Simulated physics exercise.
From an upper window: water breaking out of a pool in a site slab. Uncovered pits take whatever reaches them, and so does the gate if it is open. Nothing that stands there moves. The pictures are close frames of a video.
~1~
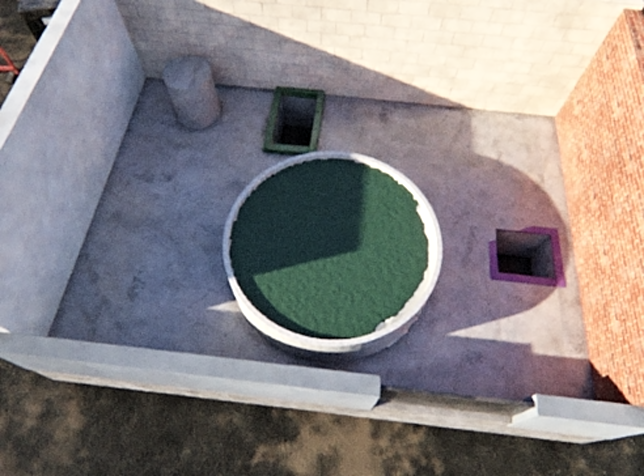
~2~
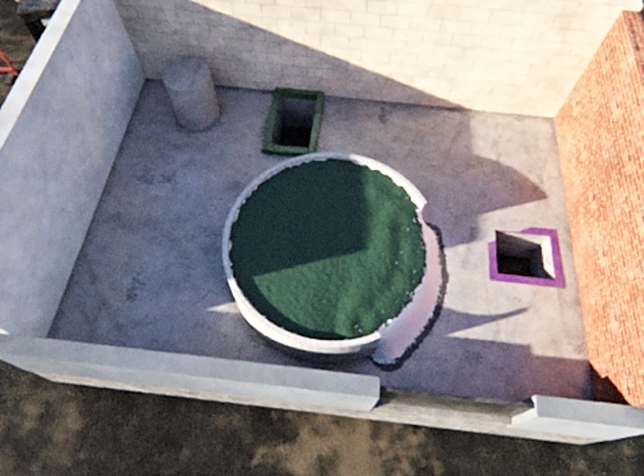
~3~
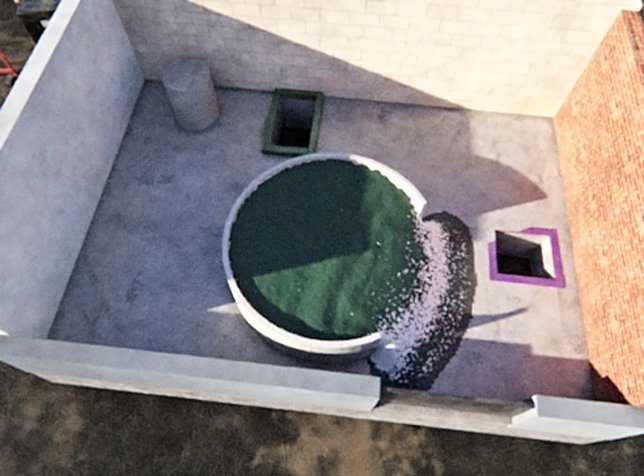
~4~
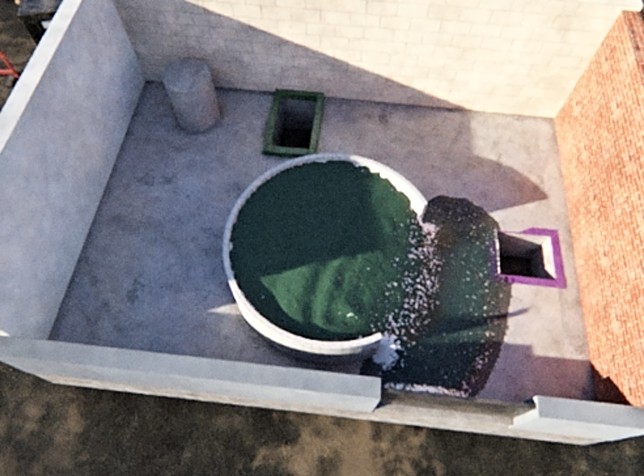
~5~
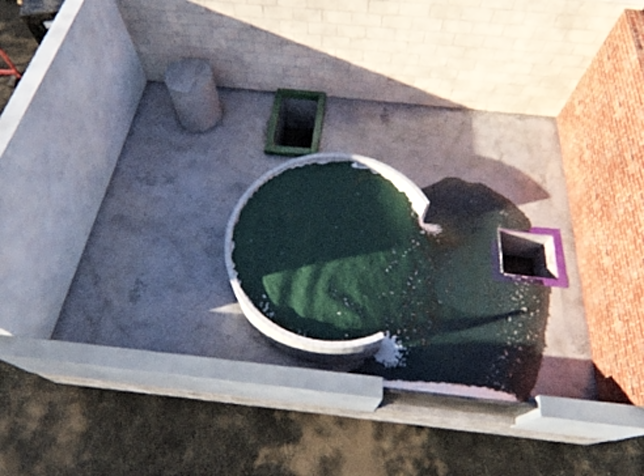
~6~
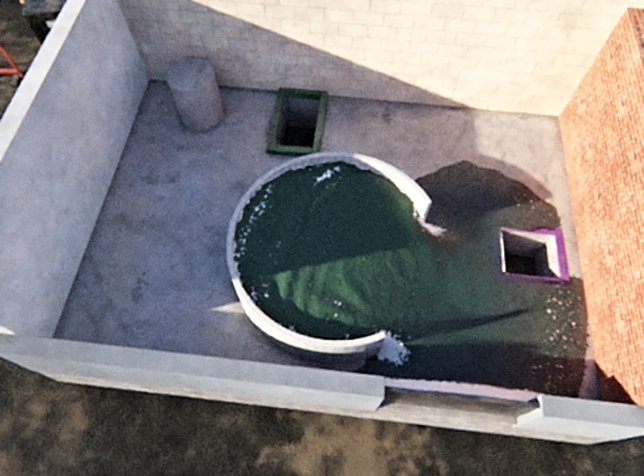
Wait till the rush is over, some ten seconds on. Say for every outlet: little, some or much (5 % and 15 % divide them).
The gate takes less than 5 %; the green pit takes less than 5 %; the purple pit takes more than 15 %.
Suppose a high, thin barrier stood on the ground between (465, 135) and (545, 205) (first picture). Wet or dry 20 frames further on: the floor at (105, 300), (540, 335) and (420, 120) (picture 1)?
One after the other: No water, awash, dry.
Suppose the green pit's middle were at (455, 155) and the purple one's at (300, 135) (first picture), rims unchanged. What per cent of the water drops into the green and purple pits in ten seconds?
Parts in a hundred: Green 15, purple 10.
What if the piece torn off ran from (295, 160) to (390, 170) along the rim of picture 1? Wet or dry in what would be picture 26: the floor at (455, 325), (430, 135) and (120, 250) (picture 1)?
As listed: Dry, flooded, clear.
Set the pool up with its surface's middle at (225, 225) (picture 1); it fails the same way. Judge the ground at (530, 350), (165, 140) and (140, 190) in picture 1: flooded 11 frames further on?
One after the other: Covered, not flooded, dry.
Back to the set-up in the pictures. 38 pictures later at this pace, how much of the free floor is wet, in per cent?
I make it 75 per cent.
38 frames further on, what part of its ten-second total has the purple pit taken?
Close to 80 %.
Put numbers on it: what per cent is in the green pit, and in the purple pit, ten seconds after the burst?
Roughly 0 per cent, then 56 per cent.
A moment on, water covers 30 % of the floor; the gate 0 %, the green pit 0 %, the purple pit 5 %.
Next, water covers 30 % of the floor; the gate 0 %, the green pit 0 %, the purple pit 11 %.
Then, water covers 45 % of the floor; the gate 0 %, the green pit 0 %, the purple pit 28 %.
Later, water covers 75 % of the floor; the gate 0 %, the green pit 0 %, the purple pit 44 %.
In the end, water covers 95 % of the floor; the gate 0 %, the green pit 0 %, the purple pit 55 %.
